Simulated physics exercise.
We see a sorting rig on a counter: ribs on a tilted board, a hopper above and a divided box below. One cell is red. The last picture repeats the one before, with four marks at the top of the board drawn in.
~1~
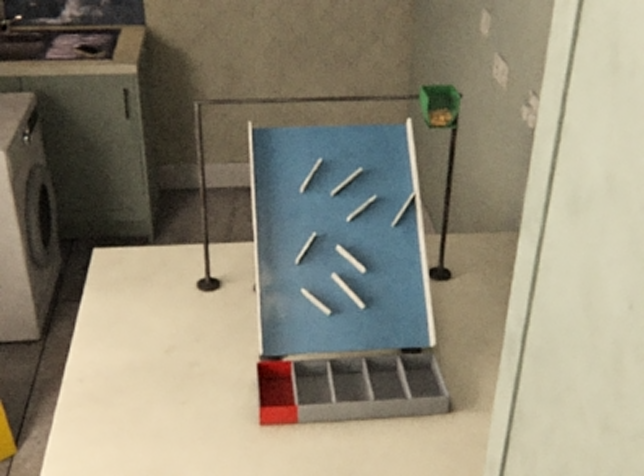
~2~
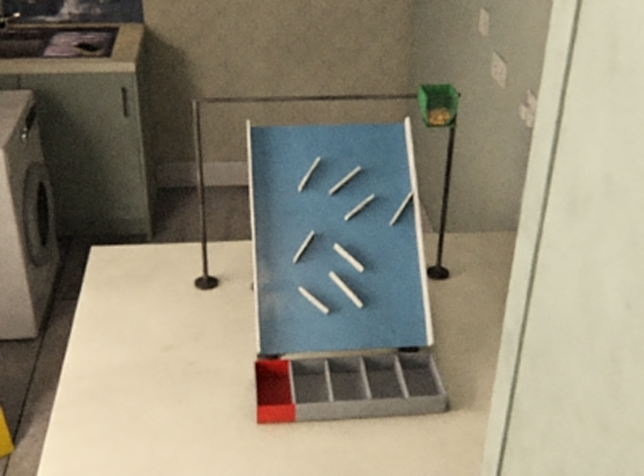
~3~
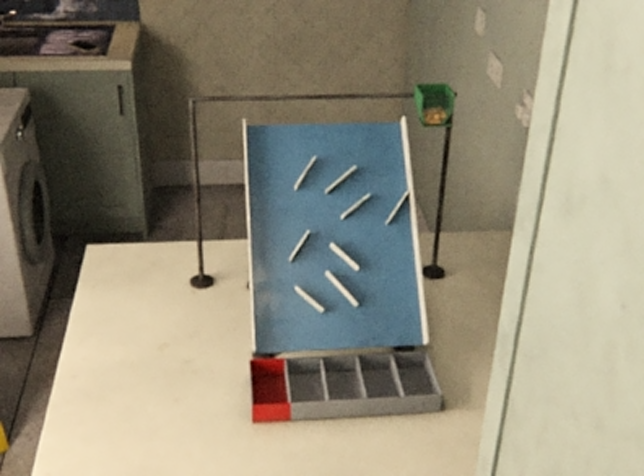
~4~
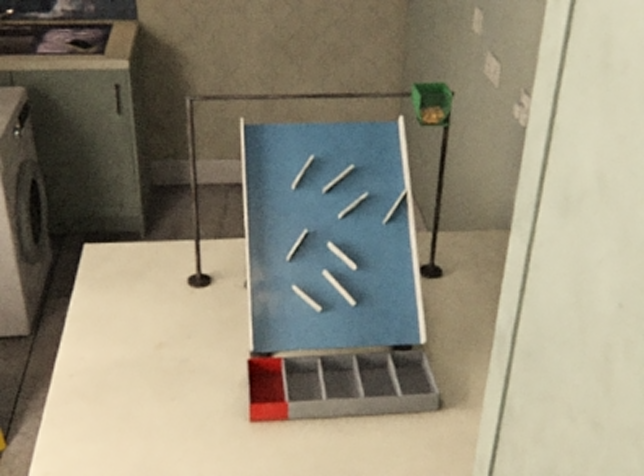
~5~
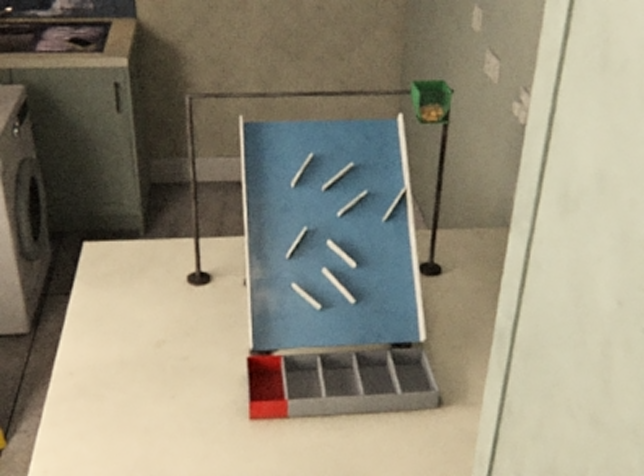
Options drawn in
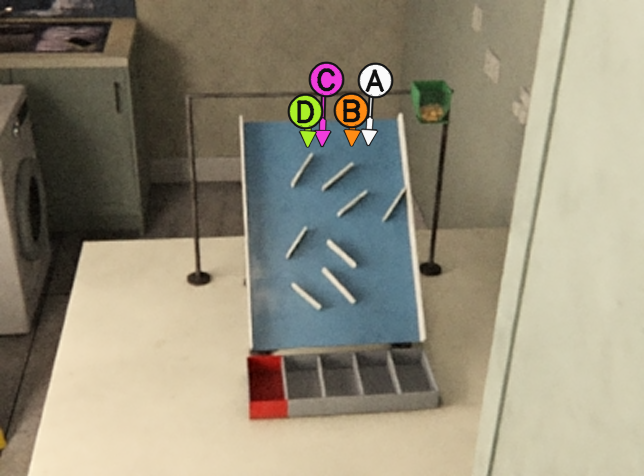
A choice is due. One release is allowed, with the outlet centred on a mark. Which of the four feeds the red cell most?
D is best.
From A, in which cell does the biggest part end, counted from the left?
The fourth from the left.
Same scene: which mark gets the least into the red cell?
That would be A.
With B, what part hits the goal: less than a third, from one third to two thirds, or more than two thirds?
It is less than a third.
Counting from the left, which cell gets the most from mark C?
It is the first one.
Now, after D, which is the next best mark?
C it is.
On the marked copy, mark A meets the board at (368, 139); mark B meets the board at (351, 140); mark C meets the board at (322, 140); mark D meets the board at (307, 141).
Choosing A, only a few in the red cell, all but a few in other cells, only a few outside the box.
Choosing B, close to a quarter in the red cell, the bulk in other cells, only a few held on the board.
Choosing C, close to half in the red cell, close to half in other cells.
Choosing D, the bulk in the red cell, close to a quarter in other cells, only a few outside the box.
